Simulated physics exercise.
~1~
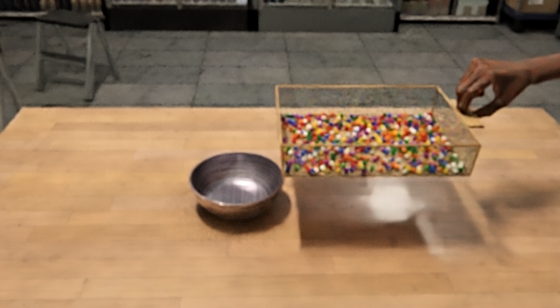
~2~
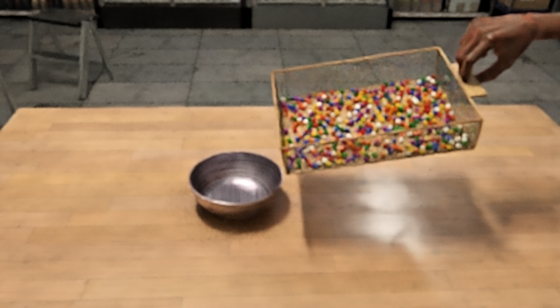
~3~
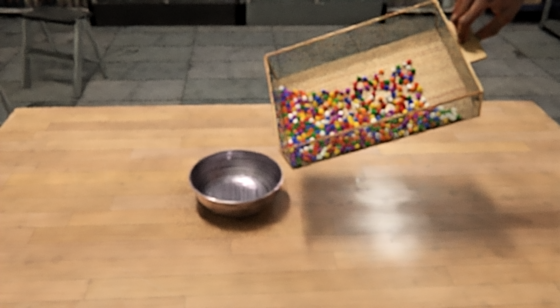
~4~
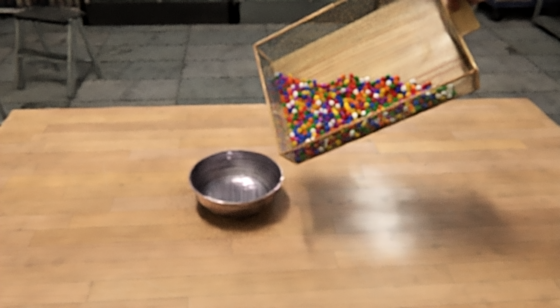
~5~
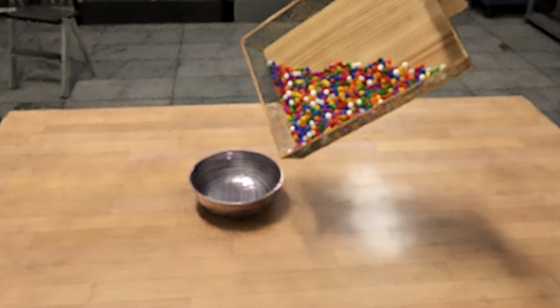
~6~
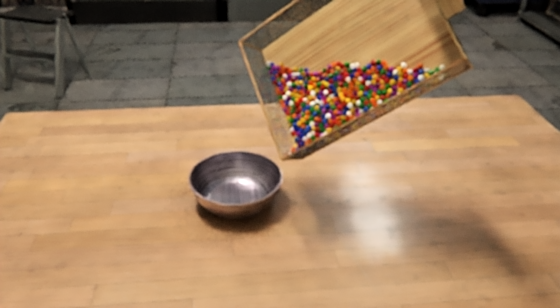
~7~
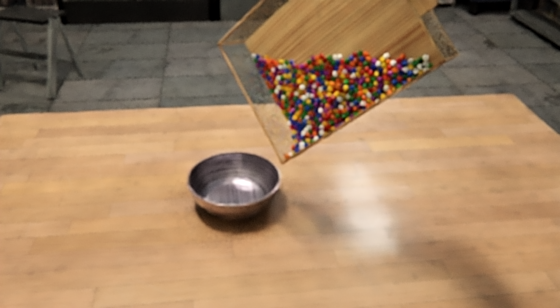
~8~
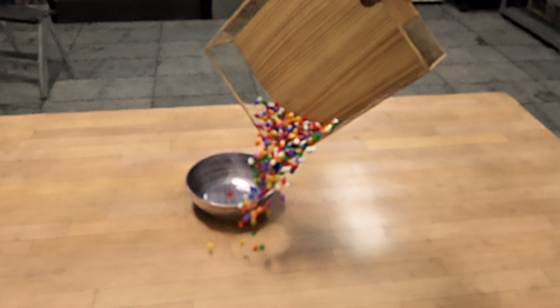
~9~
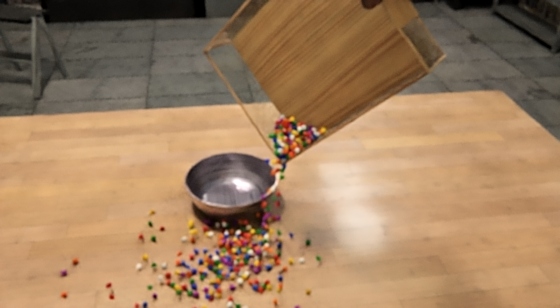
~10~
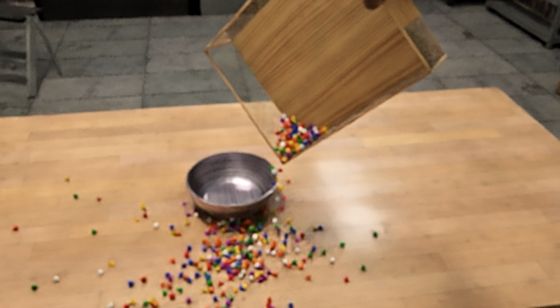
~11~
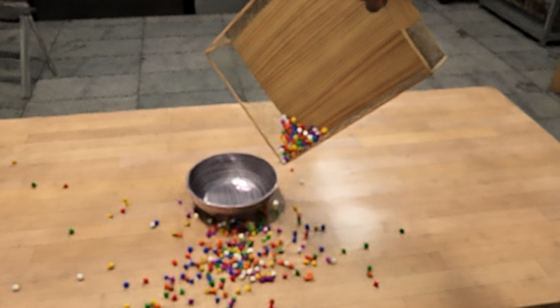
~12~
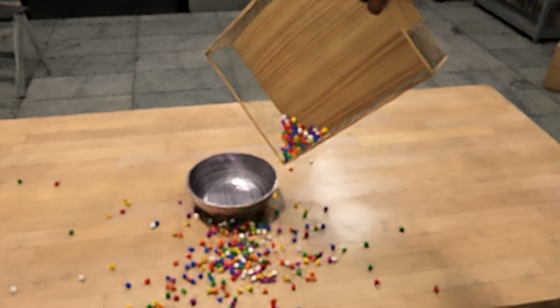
In this clip, a hand tilts a clear-sided tray of multicoloured beads beside a metal bowl on a wooden table, pauses, then tips it further. Beads spill mostly in front of the bowl and scatter across the table, while some stay in the tray's lower corner.
